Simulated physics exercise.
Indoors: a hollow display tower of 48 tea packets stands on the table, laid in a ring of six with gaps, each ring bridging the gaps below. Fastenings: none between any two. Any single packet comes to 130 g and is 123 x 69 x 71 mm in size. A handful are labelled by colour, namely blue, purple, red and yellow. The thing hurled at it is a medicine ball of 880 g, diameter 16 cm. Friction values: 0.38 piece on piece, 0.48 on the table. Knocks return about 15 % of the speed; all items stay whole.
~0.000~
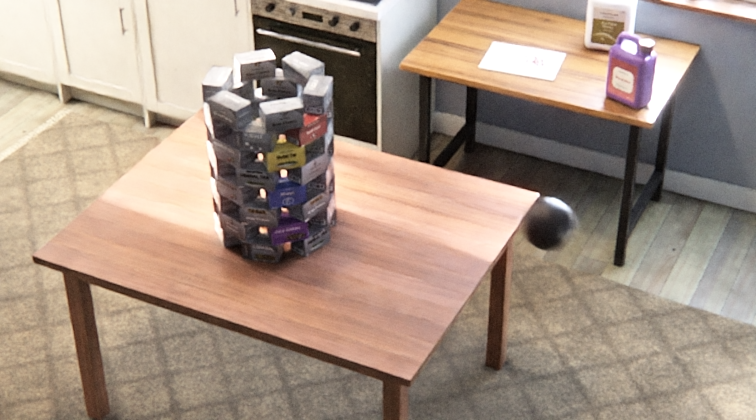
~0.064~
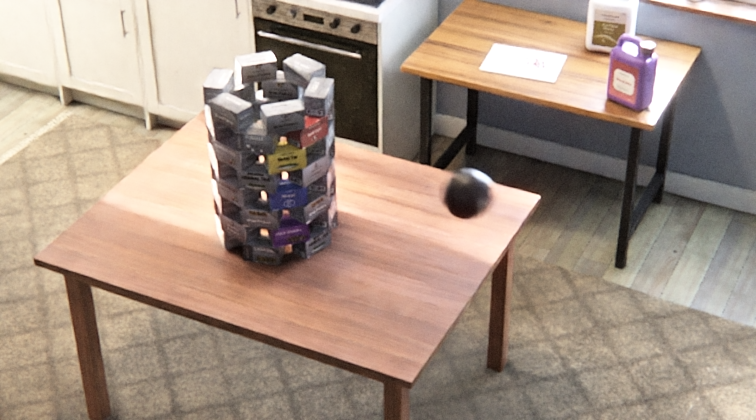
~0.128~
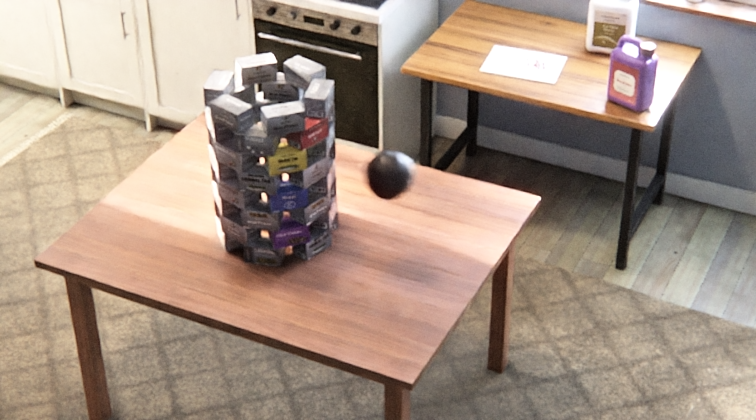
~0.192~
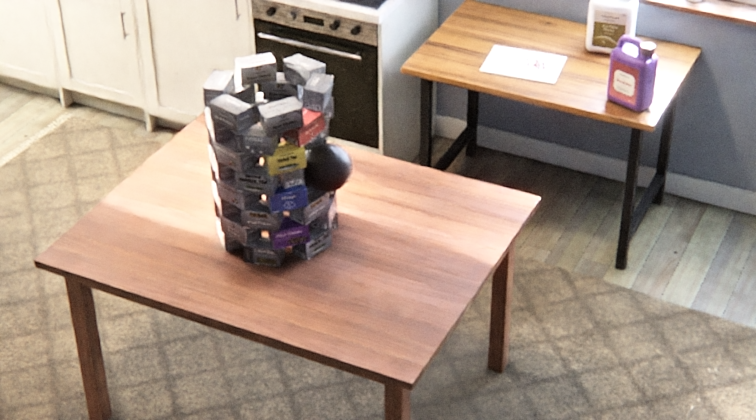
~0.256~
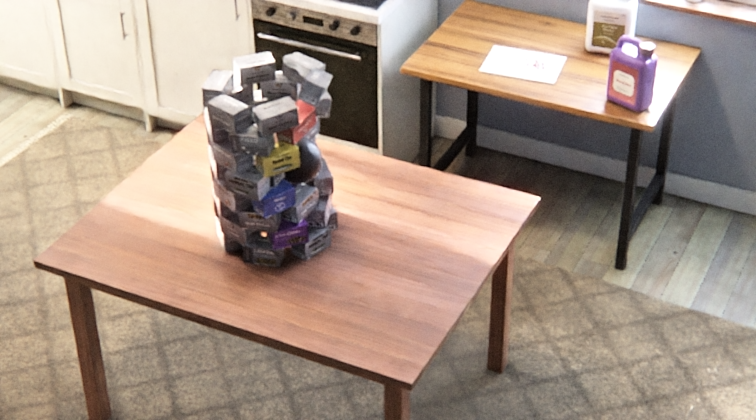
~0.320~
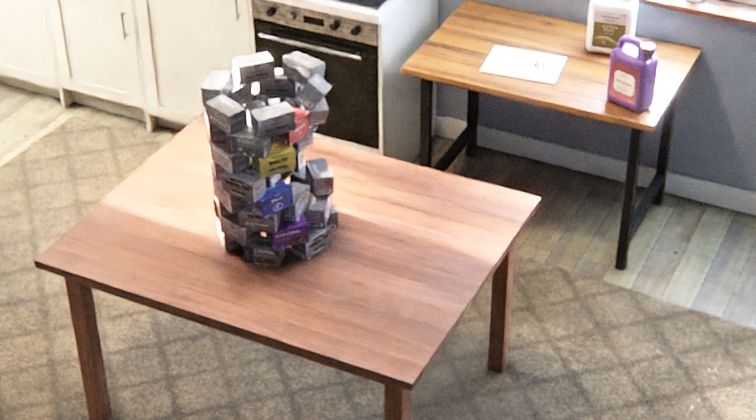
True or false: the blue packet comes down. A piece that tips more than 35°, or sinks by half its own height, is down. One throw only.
False.
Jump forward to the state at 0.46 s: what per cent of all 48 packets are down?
By then 10 %.
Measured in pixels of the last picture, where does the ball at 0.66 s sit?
I'd put it somewhere around (258, 186).
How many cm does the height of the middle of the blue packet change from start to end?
I'd say it sits close to 0 centimetres lower by the end.
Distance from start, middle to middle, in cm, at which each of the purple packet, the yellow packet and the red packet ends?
About: Purple 0, yellow 28, red 44.
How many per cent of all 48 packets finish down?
It works out at roughly 70 per cent.
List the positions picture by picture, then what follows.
In the first picture (places mark the middle of the side facing us), ball (549, 225) 63 cm from contact, 4.3 m/s; blue packet (288, 198); red packet (314, 131); yellow packet (287, 160); nothing disturbed.
Ball (468, 194) 36 cm from contact, 4.2 m/s; blue packet (289, 200), in the second picture.
Ball (389, 175) 9 cm from contact, 4.2 m/s; blue packet (290, 201), in the third picture.
Ball (328, 168) after contact, 2.2 m/s; blue packet (289, 201); red packet (312, 130) leaning 7°; steepest lean 8°, the packet at (285, 122); 11 disturbed, none down, in the fourth picture.
Ball after contact, 1.5 m/s; blue packet (280, 203) shifted 42 mm; red packet (305, 127) leaning 13°; steepest lean 24°, the packet at (311, 93); 29 disturbed, none down, in the fifth picture.
Ball after contact, 1.6 m/s; blue packet (278, 203) shifted 51 mm; red packet (300, 129) leaning 5°; yellow packet (279, 165) shifted 37 mm; steepest lean 40°, the packet at (310, 96); 2 of the 48 packets down, 34 disturbed in all, in the sixth picture.
After 0.46 s, ball still moving; 6 of the 48 packets down; blue packet shifted 51 mm; red packet leaning 70°, 9 cm lower.
After 0.66 s, ball still moving; 22 of the 48 packets down; blue packet shifted 51 mm; red packet upside down.
After 1.02 s, ball still moving; 25 of the 48 packets down; blue packet shifted 51 mm; red packet on its side.
After 1.78 s, ball at rest; 33 of the 48 packets down; blue packet shifted 49 mm; yellow packet upside down.
By the end (2.6 s), ball at rest; 33 of the 48 packets down; blue packet shifted 49 mm; yellow packet upside down; red packet upside down. As the last picture would show them, middles, blue packet near (272, 198), yellow packet near (248, 193).
